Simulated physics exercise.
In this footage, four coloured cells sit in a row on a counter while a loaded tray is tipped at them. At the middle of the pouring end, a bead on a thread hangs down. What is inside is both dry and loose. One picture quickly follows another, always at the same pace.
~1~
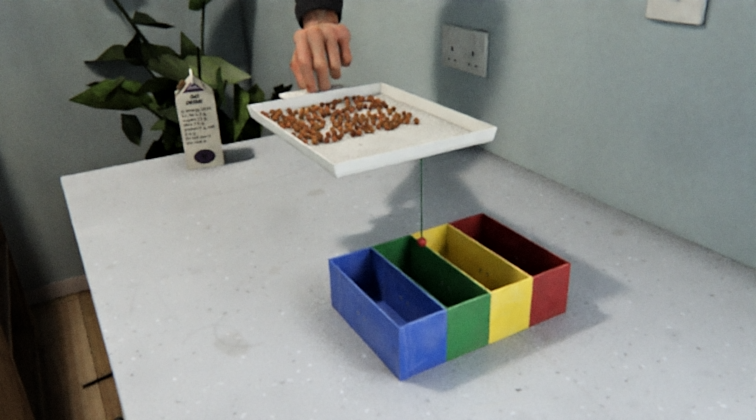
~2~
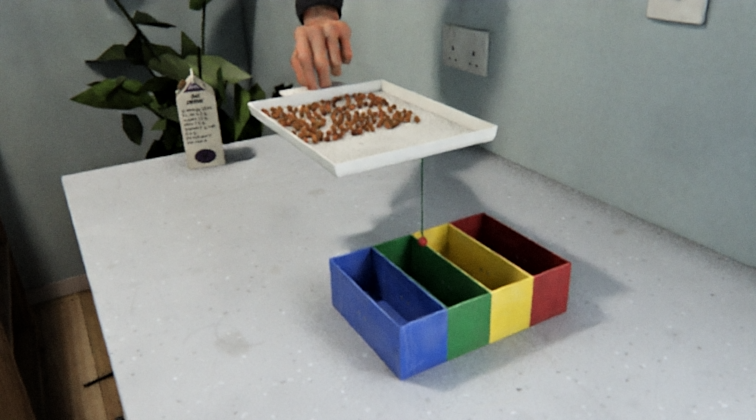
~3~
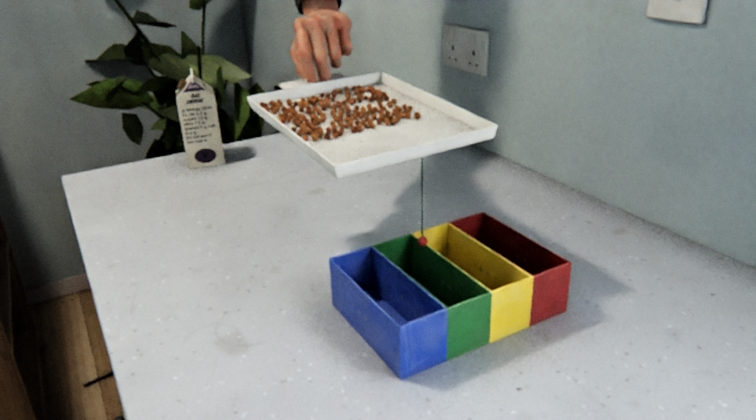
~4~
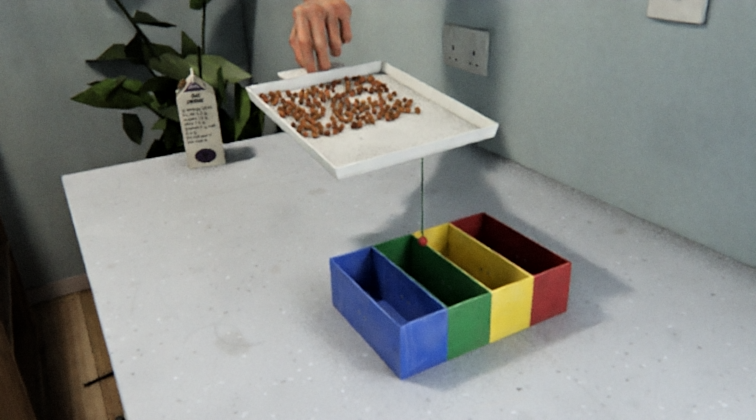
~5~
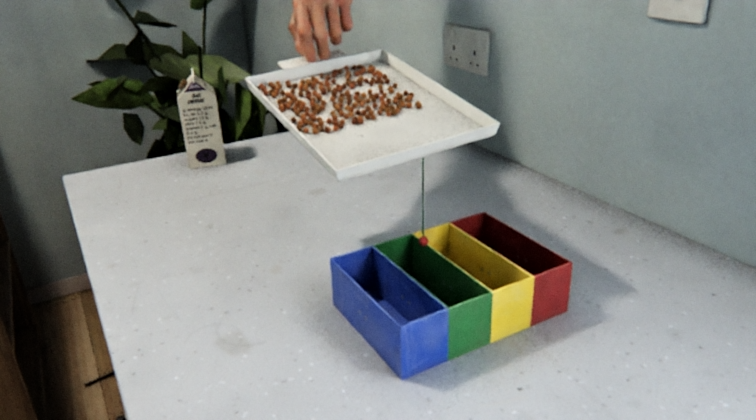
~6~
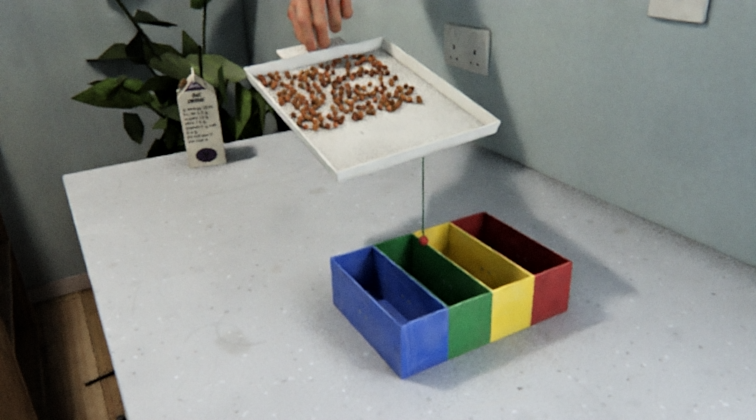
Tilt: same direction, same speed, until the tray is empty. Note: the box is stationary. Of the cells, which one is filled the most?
The blue cell is filled the most.
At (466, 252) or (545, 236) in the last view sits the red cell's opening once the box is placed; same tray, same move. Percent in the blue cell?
The first try yields 30% and the second yields 10%.
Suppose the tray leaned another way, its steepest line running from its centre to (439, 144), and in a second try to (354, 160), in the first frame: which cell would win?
The red cell, then blue.
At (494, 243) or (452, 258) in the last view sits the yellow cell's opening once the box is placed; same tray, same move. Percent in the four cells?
It comes to about 20 per cent the first time and about 100 per cent the second.
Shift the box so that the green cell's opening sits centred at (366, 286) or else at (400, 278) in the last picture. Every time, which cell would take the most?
In order of the tries: That green cell and that blue cell.
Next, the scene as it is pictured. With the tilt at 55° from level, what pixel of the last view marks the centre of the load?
The centre of the load shows up near (363, 161) in the last view.
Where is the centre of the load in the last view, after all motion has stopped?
Resting centre, last frame: Roughly (380, 329).
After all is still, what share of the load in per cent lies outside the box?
About 30 %.
Soon after the last picture, tray tipped steeply; most on the tray; a small part in the blue cell; a stray few in the green cell; a small part falling or outside the box.
A little later, tray tipped right over; most on the tray; a small part in the blue cell; a stray few in the green cell; a small part falling or outside the box.
Later still, tray tipped past a quarter turn; about two thirds in the blue cell; a small part in the green cell; about a quarter falling or outside the box.
At rest, tray tipped past a quarter turn; about two thirds in the blue cell; a small part in the green cell; none in the yellow cell; none in the red cell; about a quarter outside the box.
